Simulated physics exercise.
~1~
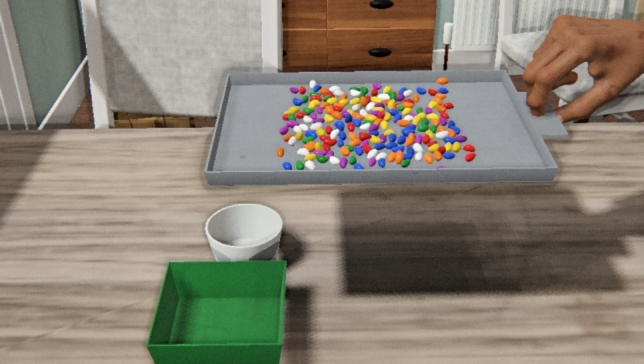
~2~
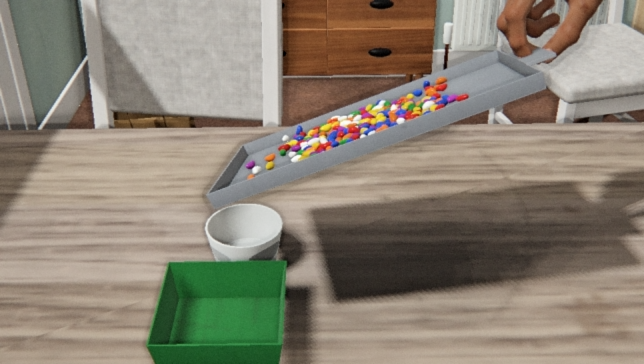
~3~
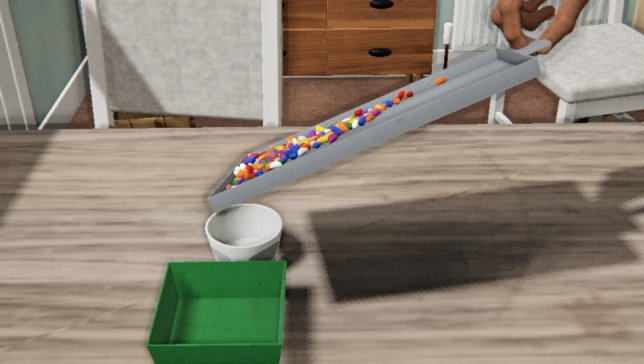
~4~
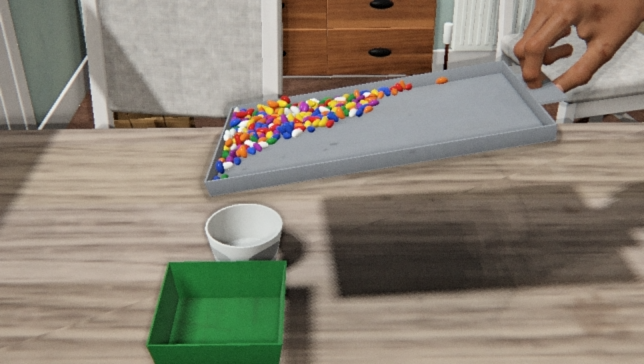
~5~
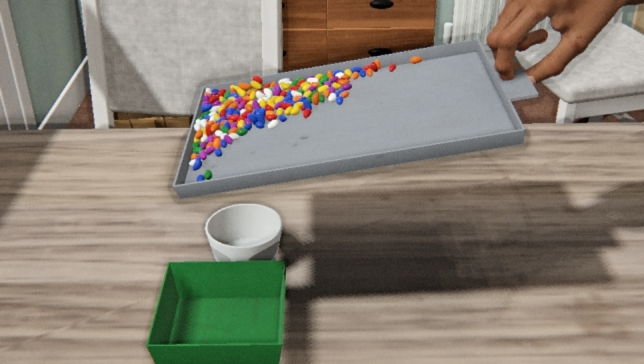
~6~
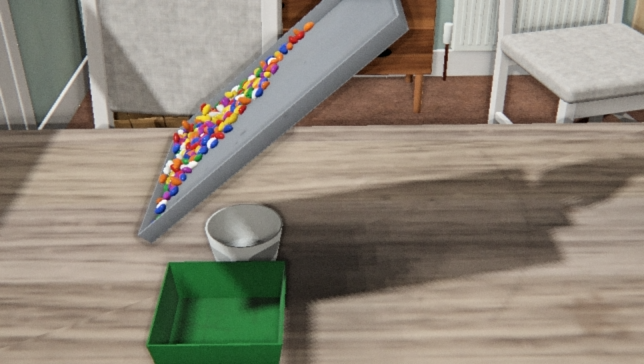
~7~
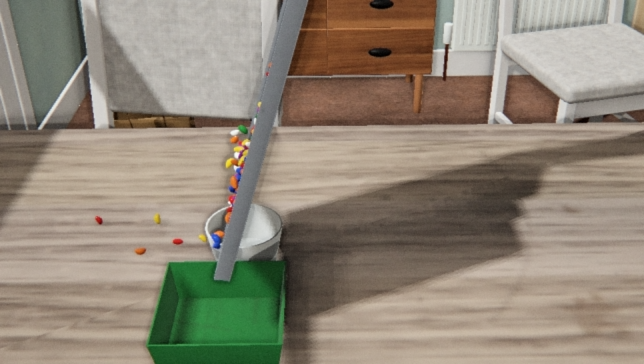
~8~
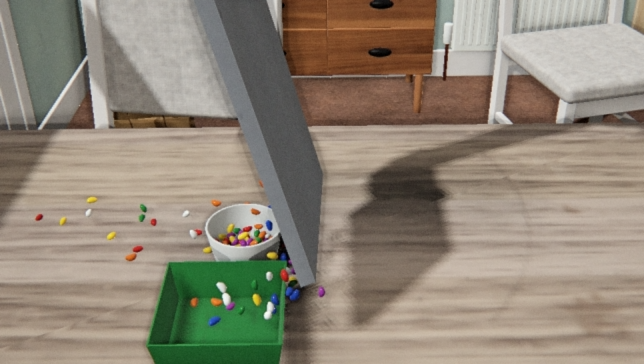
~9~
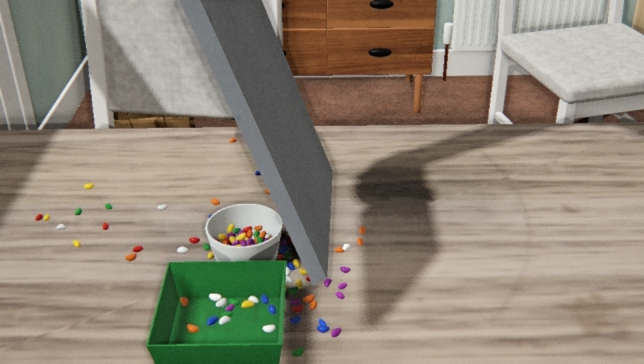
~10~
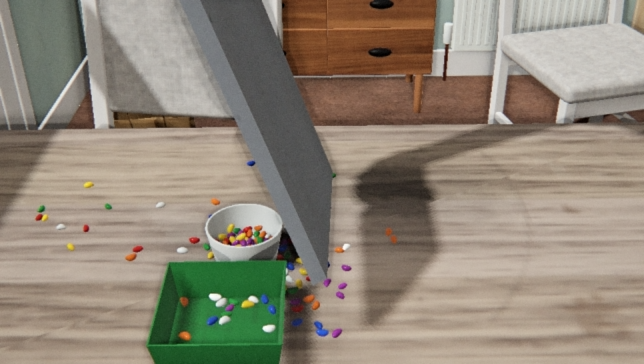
The footage shows a hand tilting a gray tray of colorful jelly beans to the left, leveling it partway, then moving it left and tipping it steeply, spilling them so that many land in the white dish, a few in the green tin, and many others across the table.
